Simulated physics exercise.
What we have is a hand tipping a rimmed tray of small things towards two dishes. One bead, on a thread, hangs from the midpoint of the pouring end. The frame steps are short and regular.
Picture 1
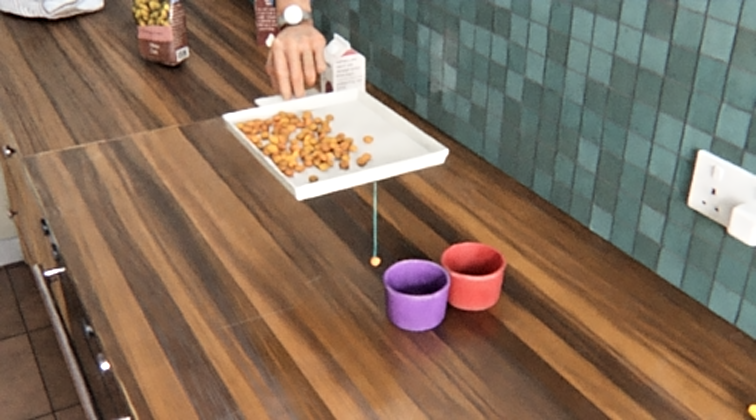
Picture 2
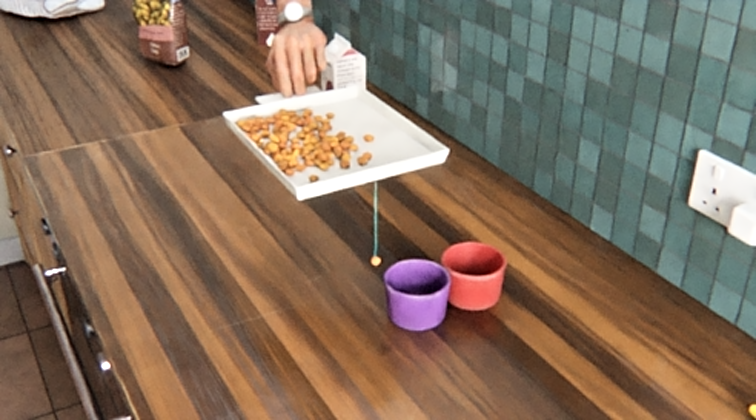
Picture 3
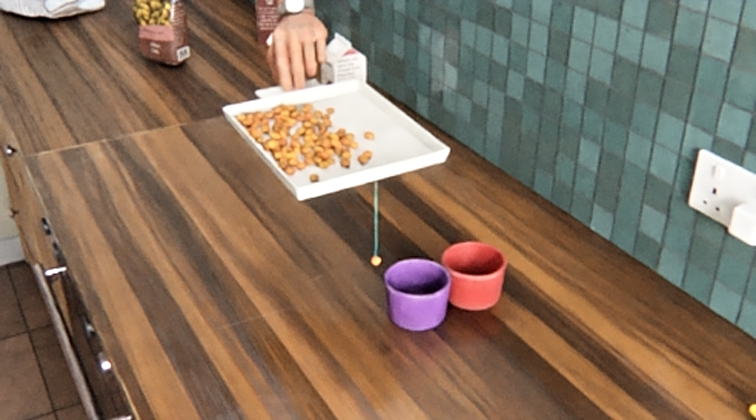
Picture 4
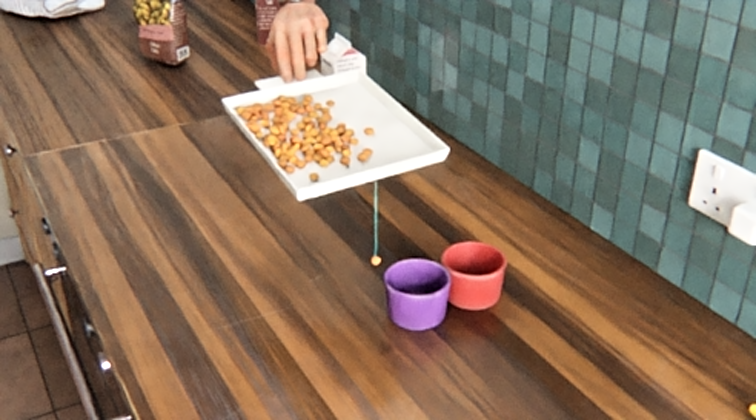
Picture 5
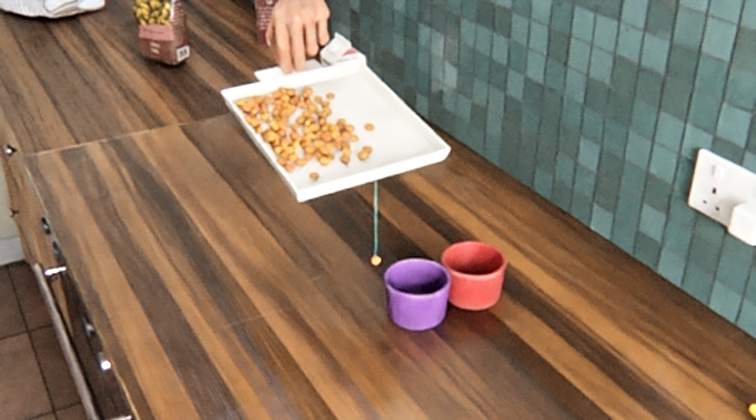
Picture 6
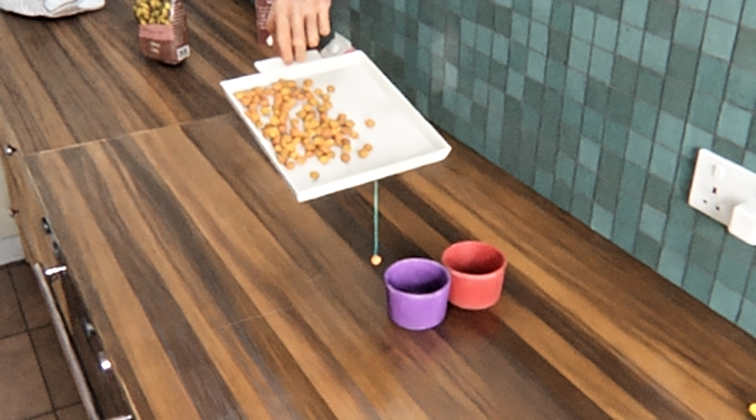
A hand slowly raising the back of a white tray of small brown pieces above a wooden counter with purple and red dishes.
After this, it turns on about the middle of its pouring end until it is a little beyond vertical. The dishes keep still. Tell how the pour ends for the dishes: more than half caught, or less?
It ends with less than half caught.
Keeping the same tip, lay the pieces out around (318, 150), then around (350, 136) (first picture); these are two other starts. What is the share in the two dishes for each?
Near 10 per cent and near 20 per cent.
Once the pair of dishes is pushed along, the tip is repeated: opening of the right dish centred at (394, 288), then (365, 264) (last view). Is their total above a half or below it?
Try 1: In excess of half; try 2: Not up to half.
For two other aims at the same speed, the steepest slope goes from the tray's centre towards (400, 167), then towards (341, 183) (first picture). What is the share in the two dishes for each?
Lab note: Try 1 = 70 %, try 2 = 0 %.
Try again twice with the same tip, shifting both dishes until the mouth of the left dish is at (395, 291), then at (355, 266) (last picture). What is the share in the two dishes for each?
In the first position around 30 percent, in the second around 0 percent.
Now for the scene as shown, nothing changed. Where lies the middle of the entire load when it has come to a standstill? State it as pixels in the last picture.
Once nothing moves, the middle sits near (354, 344).
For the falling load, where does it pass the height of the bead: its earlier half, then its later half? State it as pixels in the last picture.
Near (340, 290) and later near (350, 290).
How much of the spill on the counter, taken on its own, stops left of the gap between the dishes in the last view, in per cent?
Roughly 100 in a hundred.
Just after the last frame, tray tipped steeply; almost all on the tray; just a few in the air.
A moment on, tray tipped right over; roughly half on the tray; just a few in the left dish; roughly a quarter outside both; roughly a quarter in the air.
Further on, tray tipped past a quarter turn; about a tenth in the left dish; almost all outside both.
When it is over, tray tipped past a quarter turn; about a tenth in the left dish; not one in the right dish; almost all outside both.
